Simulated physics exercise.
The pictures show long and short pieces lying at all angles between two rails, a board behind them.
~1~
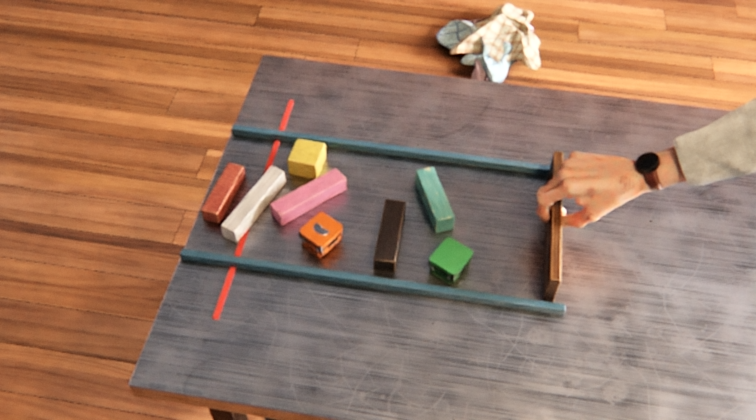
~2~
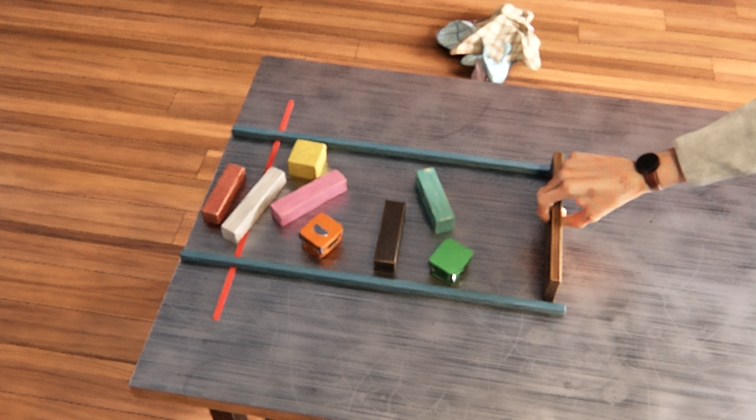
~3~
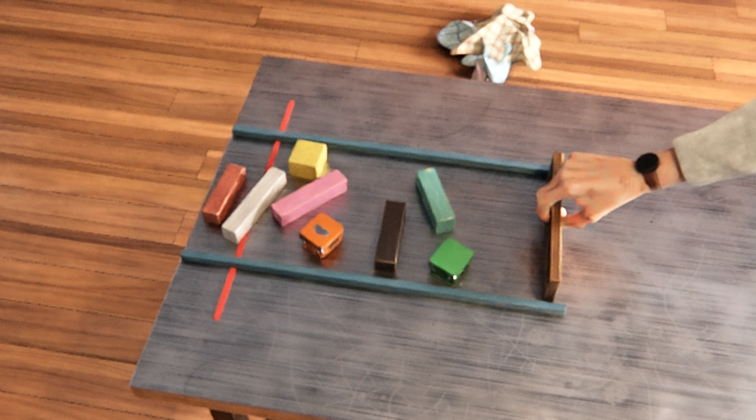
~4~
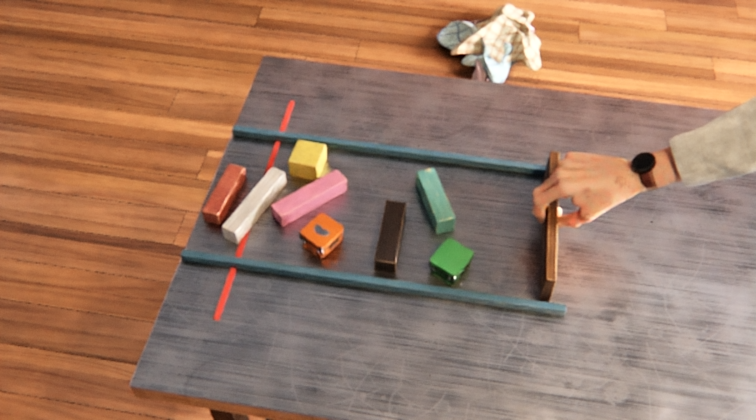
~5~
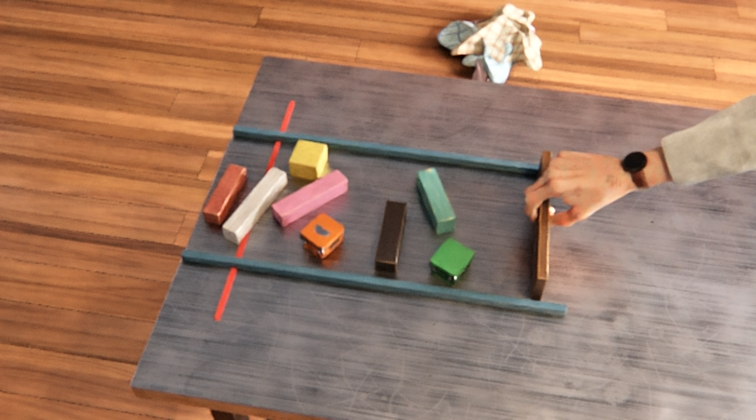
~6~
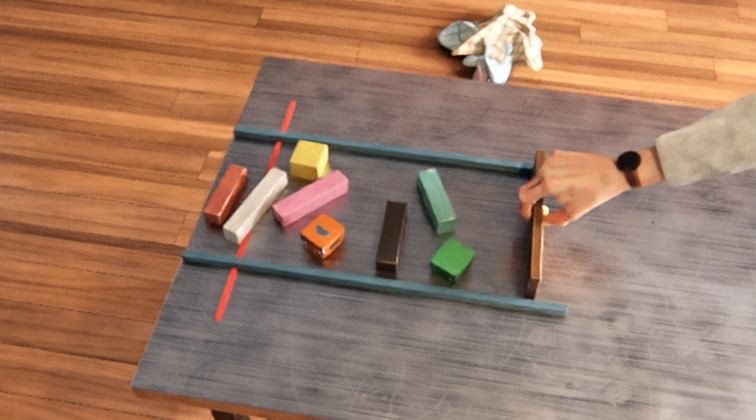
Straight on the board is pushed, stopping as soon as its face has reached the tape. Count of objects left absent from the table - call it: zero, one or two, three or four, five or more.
My call is three or four.
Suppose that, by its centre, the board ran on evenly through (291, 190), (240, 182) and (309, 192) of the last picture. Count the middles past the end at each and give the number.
The numbers are 1, 6 and 0.
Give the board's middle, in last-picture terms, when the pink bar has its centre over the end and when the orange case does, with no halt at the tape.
Near (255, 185), then near (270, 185).
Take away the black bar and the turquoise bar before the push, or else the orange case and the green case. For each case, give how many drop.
Counts - first: 2, second: 2.
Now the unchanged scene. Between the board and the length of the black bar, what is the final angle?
The angle is about 10 degrees.
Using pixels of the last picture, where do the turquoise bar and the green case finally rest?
The turquoise bar at (255, 176), the green case at (228, 237).
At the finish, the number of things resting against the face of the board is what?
2 are in contact with it.
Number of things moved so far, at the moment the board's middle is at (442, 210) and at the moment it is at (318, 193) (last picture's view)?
Note: First position 2; second position 8.
Early on, none off yet; red bar at rest near (226, 194); white bar at rest near (256, 205); yellow block at rest near (309, 160).
A while later, none off yet; red bar travelled a little near (209, 188); white bar travelled a little near (220, 196); yellow block travelled well along near (261, 148).
Finally, the number that fall off is three or four; lost, orange case, white bar and red bar.
